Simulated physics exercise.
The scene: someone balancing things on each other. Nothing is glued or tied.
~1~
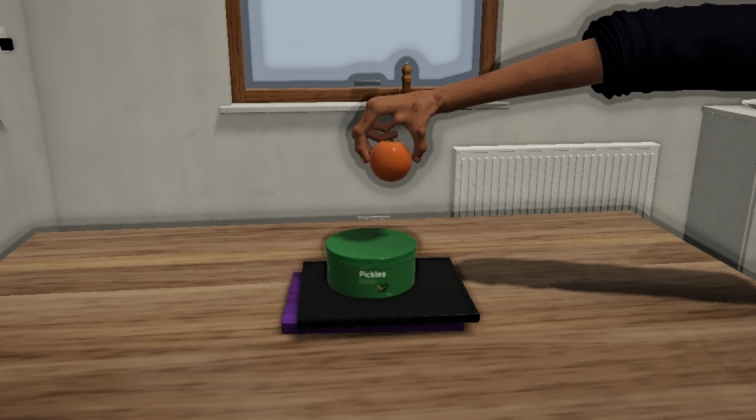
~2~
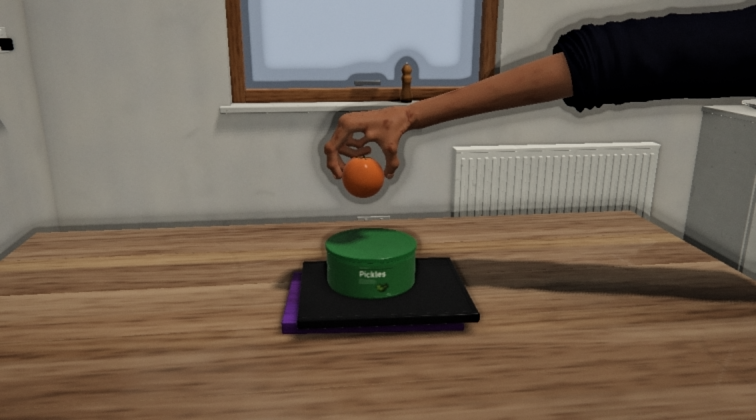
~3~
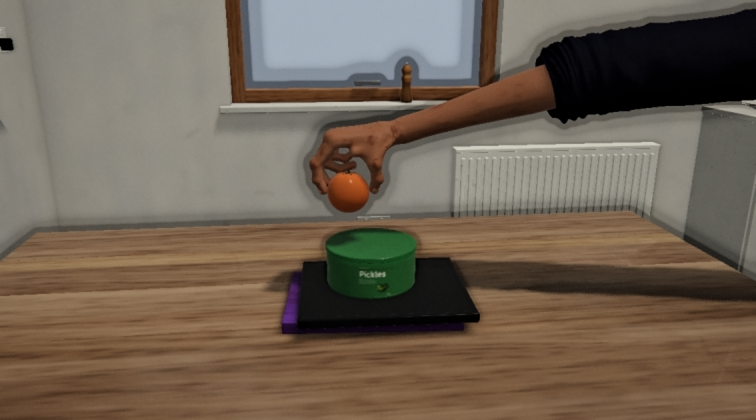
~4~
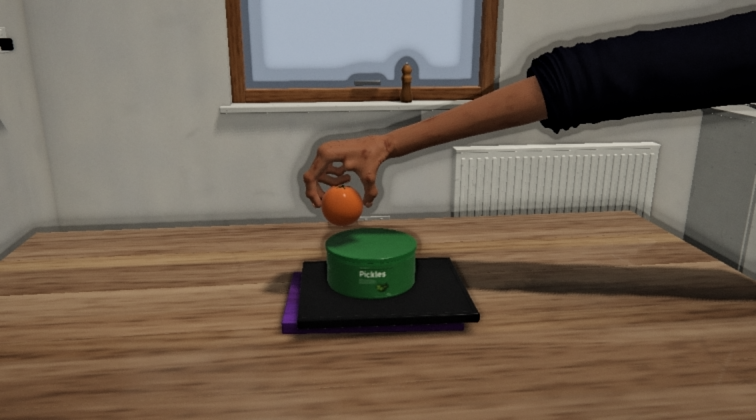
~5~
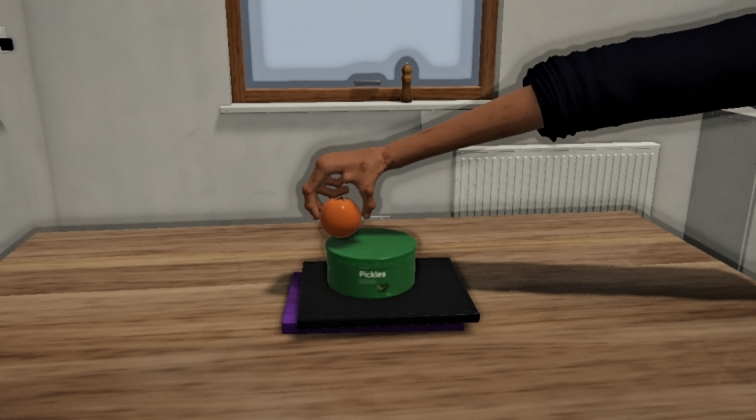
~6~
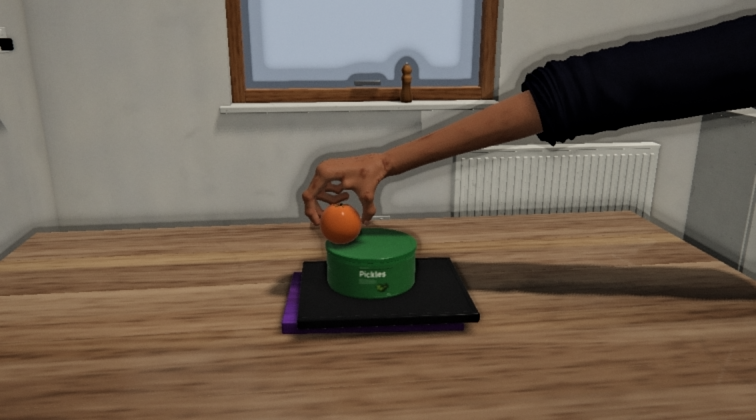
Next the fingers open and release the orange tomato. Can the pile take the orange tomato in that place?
The pile holds.
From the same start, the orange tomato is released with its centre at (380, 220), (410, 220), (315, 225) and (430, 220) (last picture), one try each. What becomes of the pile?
In the first case it holds; in the second case it holds; in the third case it comes apart; in the fourth case it comes apart.
Then, 1.00 s after the last picture, nothing has stirred.
Then, 2.10 s after the last picture, things are still on the move.
At rest, all 4 in place. Seen from the same camera at the end, orange tomato near (340, 224). The pile keeps its balance.
